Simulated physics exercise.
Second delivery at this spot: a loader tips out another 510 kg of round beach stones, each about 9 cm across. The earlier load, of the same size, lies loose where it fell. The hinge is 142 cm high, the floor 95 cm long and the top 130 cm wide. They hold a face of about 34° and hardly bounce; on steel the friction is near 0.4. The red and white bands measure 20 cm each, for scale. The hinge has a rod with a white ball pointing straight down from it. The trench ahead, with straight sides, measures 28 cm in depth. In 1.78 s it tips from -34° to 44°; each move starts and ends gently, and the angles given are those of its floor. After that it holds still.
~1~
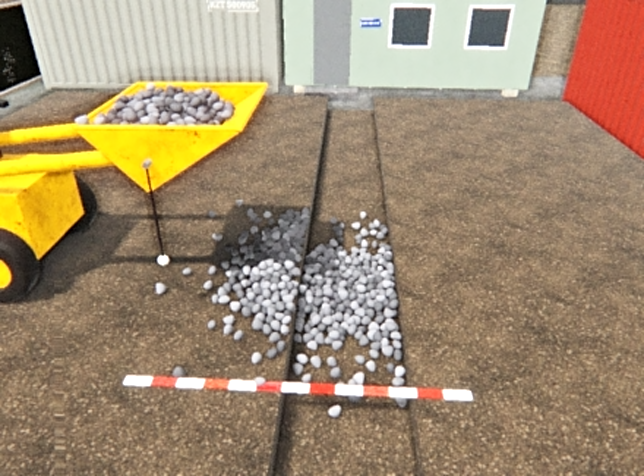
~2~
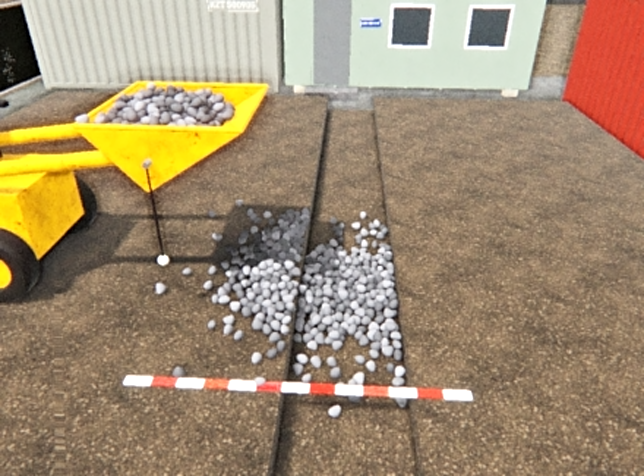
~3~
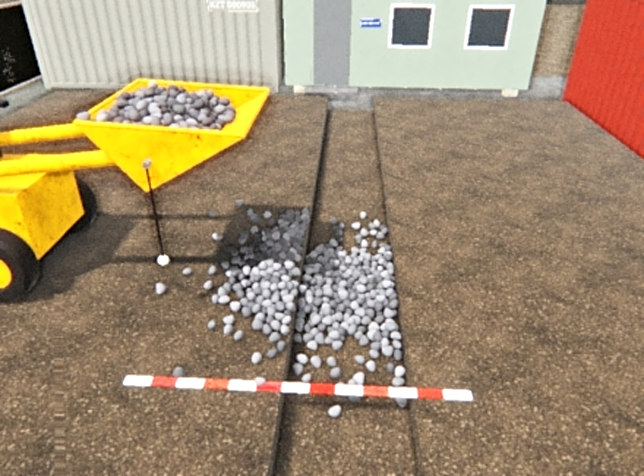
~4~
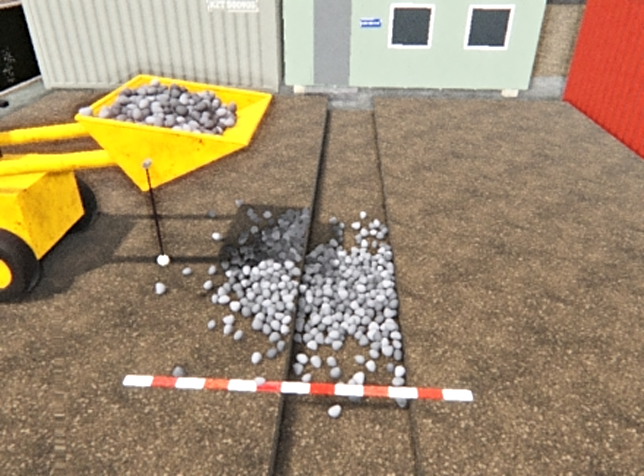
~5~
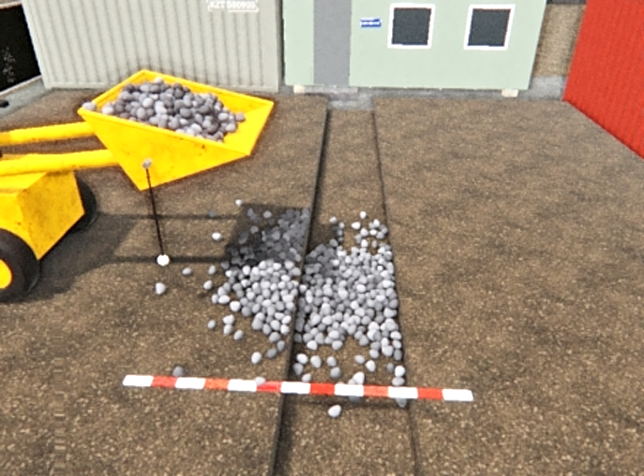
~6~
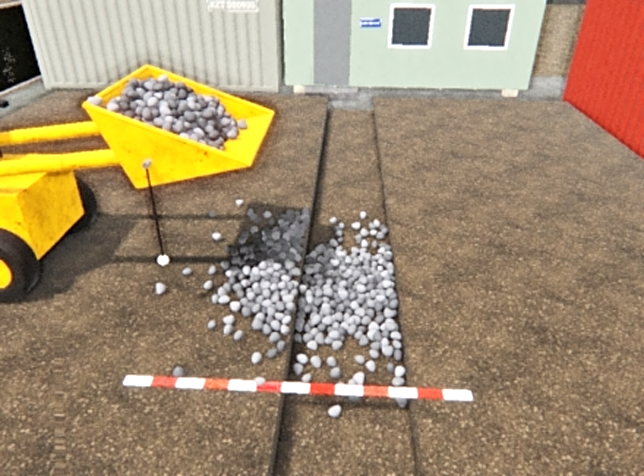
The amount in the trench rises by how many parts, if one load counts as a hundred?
By roughly 68 parts.
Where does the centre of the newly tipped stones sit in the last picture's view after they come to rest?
They come to rest centred about (316, 275).
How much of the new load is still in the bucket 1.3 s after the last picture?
About 15 per cent is held.
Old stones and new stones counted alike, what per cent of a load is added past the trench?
Around 0 per cent of a load, I'd say.
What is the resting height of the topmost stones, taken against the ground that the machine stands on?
Looks like about 26 cm above the machine's ground.
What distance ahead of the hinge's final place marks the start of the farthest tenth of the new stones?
Distance: Roughly 180 cm.
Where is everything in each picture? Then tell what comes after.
In the first picture, the bucket is at -34°, its lip at (241, 129); the top of the load is at (164, 96). The earlier load is highest near (275, 261), 15 cm above ground level, 40 % short of the trench, 60 % in the trench.
In the second picture, lip at (242, 131), floor tilted -33°, highest stones at (165, 95).
In the third picture, lip at (244, 136), floor tilted -30°, highest stones at (153, 92).
In the fourth picture, lip at (246, 143), floor tilted -26°, highest stones at (150, 90).
In the fifth picture, lip at (249, 153), floor tilted -20°, highest stones at (147, 87).
In the sixth picture, the bucket is at -13°, its lip at (250, 164); the top of the load is at (151, 84).
Then, 0.7 s after the last picture the floor is at 32°; in per cent of one load, 90 in the bucket, 51 short of the trench, 60 in the trench; the foremost stones are at (391, 282).
Then, 1.3 s after the last picture the floor is at 44°; in per cent of one load, 15 in the bucket, 101 short of the trench, 84 in the trench; the foremost stones are at (391, 278).
Then, 1.6 s after the last picture the floor is at 44°; in per cent of one load, 0 in the bucket, 84 short of the trench, 116 in the trench; the foremost stones are at (391, 276).
Then, 4.4 s after the last picture the floor is at 44°; in per cent of one load, 0 in the bucket, 72 short of the trench, 128 in the trench; the foremost stones are at (390, 270). Net gain in the trench, 68.
